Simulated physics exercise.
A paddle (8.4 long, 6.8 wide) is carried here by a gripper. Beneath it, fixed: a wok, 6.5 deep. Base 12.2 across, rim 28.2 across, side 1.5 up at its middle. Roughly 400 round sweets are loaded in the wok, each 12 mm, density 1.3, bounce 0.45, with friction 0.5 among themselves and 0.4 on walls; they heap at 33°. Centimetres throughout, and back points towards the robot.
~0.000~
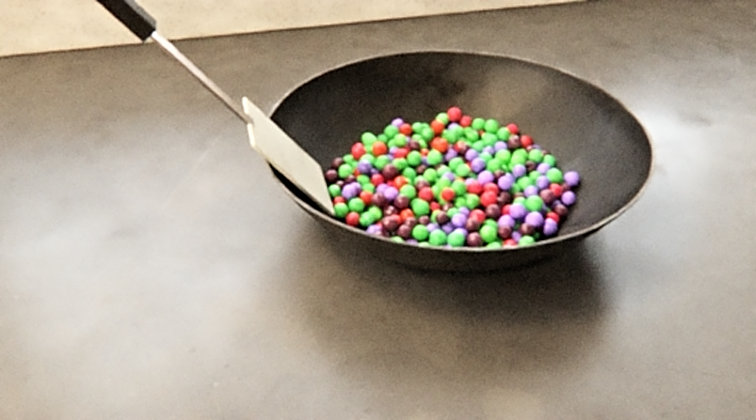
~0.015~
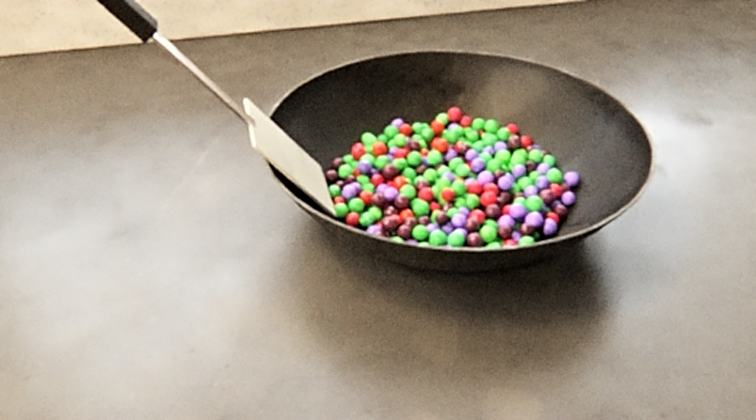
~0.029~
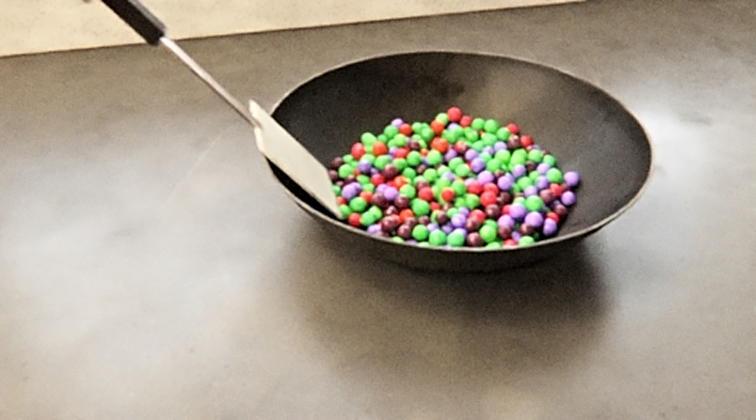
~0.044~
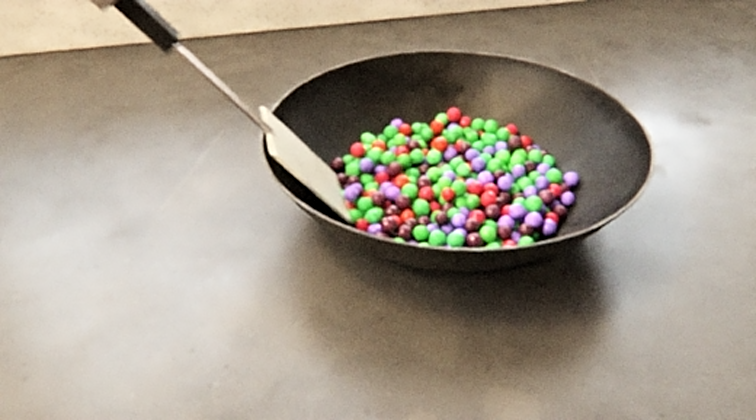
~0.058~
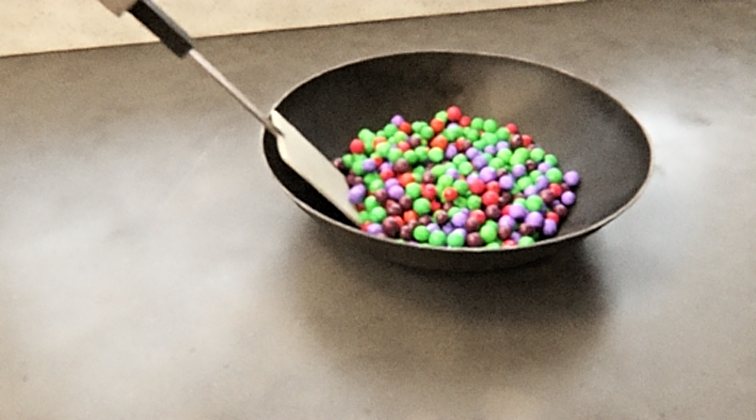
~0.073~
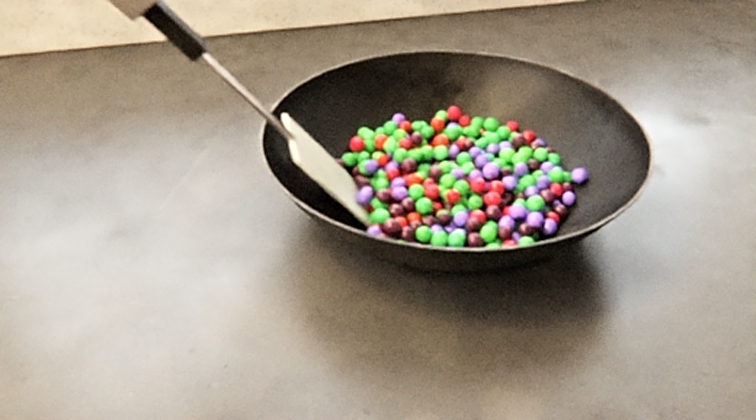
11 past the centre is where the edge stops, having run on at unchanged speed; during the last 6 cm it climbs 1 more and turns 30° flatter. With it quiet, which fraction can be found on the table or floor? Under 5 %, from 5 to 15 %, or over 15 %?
From 5 to 15 %.
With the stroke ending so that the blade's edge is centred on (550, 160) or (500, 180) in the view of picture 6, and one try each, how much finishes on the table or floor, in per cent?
Try 1: Approx. 0 %; try 2: Approx. 0 %.
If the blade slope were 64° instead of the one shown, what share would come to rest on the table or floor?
In that case around 10 per cent.
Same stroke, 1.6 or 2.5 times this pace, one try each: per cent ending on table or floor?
Around 20 per cent, then around 30 per cent, would end on the table or floor.
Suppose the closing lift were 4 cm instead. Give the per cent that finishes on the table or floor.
Result: Approx. 15 %.
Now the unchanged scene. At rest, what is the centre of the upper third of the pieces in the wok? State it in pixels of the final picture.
Approximately at pixel (551, 148).
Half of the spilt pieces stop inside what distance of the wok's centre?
Some 20 centimetres.
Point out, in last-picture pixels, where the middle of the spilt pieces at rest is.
In the last view, it's around (675, 167).
By 0.20 s, sloping 53°, highest piece 4 above the table; 400 in the wok.
By 0.33 s, sloping 45°, highest piece 6 above the table; 400 in the wok.
By 0.59 s, sloping 23°, highest piece 8 above the table; 365 in the wok, 32 on the table or floor, 3 on the blade or in flight.
By 1.64 s, sloping 23°, highest piece 8 above the table; 365 in the wok, 35 on the table or floor.
Final count, 365 in the wok, 35 on the table or floor. That is 9 % on the table or floor.
